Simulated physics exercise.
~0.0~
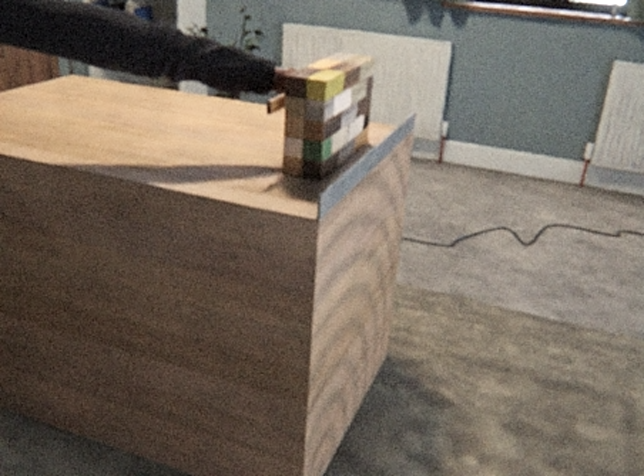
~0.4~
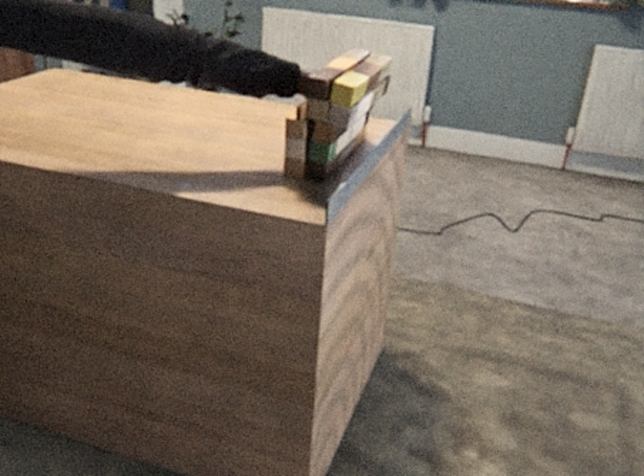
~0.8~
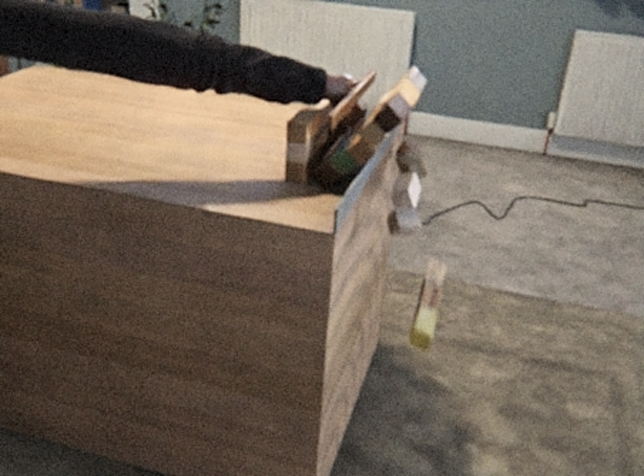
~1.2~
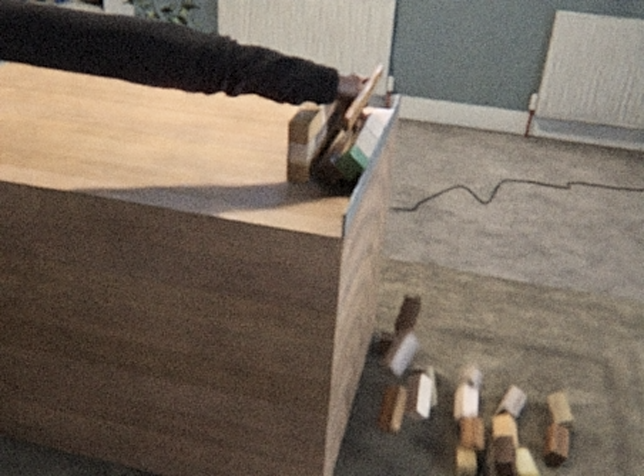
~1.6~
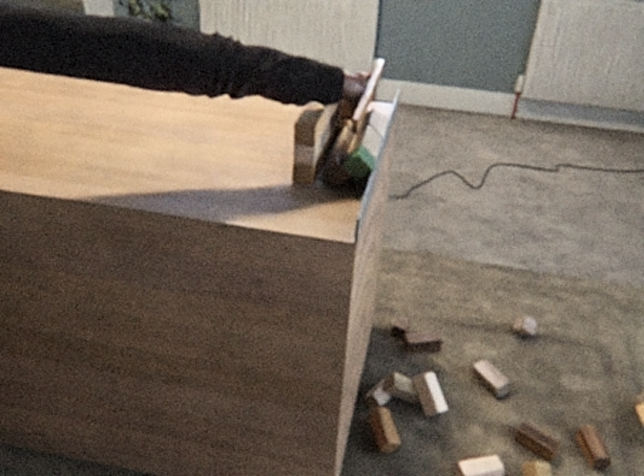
A hand pushes a stack of wooden blocks, spilling many over the edge onto the floor.
